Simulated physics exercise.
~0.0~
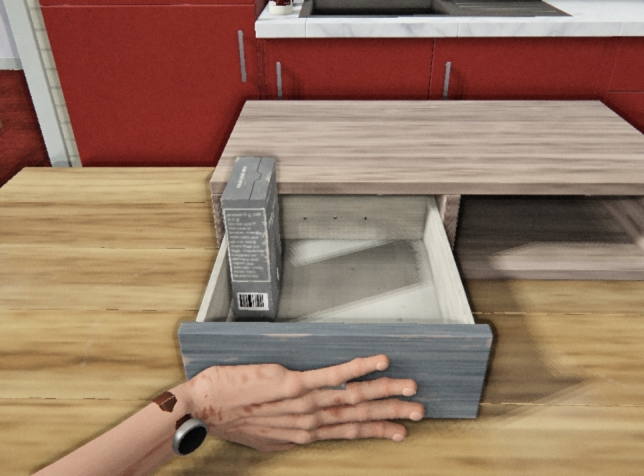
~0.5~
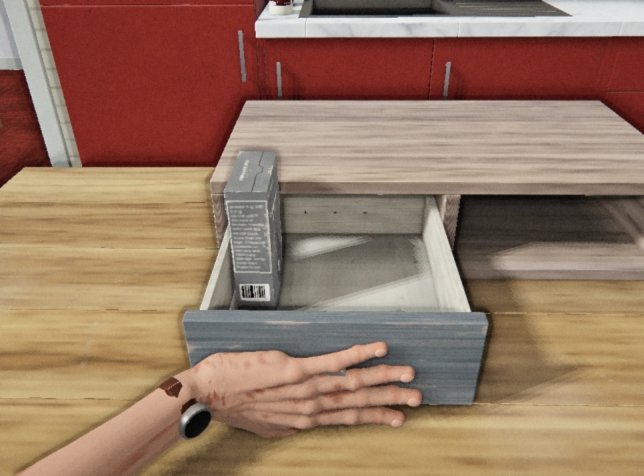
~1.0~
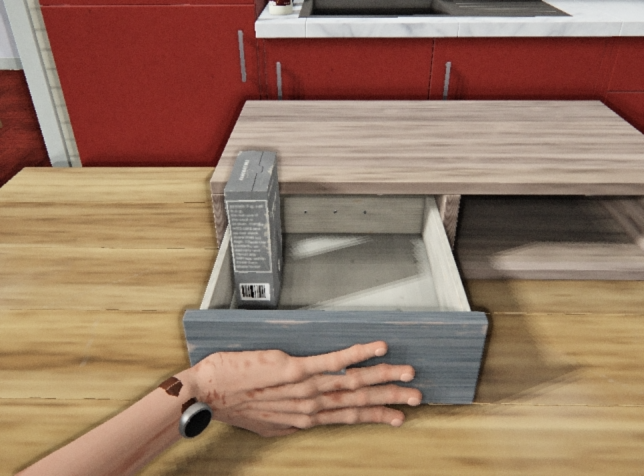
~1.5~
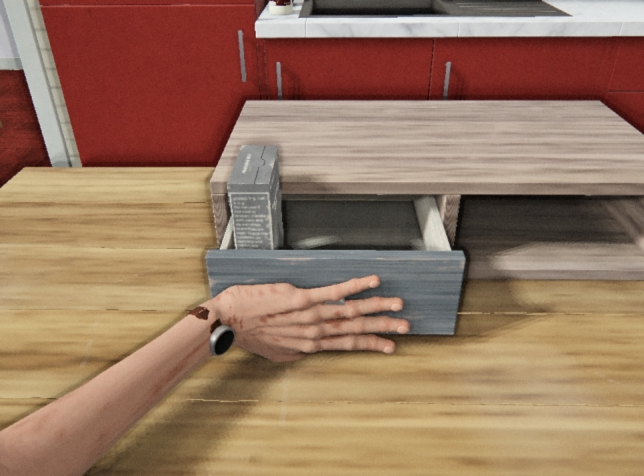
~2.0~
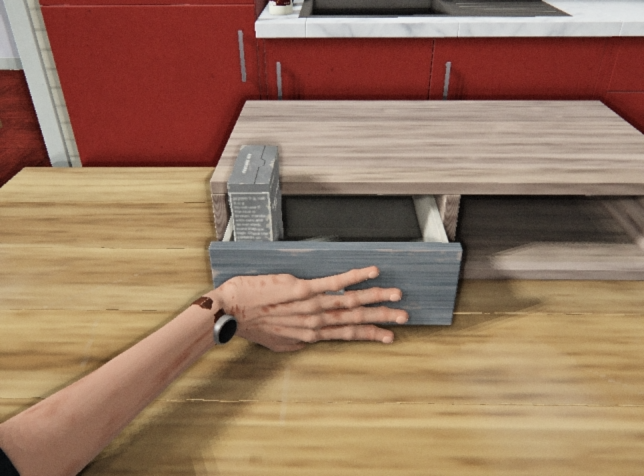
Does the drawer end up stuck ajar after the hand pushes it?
Yes, the drawer jams partway in and is still ajar at the end, with the grey packet standing upright inside it.
In the video, a hand pushes the front of an open grey drawer holding an upright grey packet, sliding it toward a wooden chest on a table. The drawer moves partway in and ends ajar, with the packet still standing near the chest's top edge.
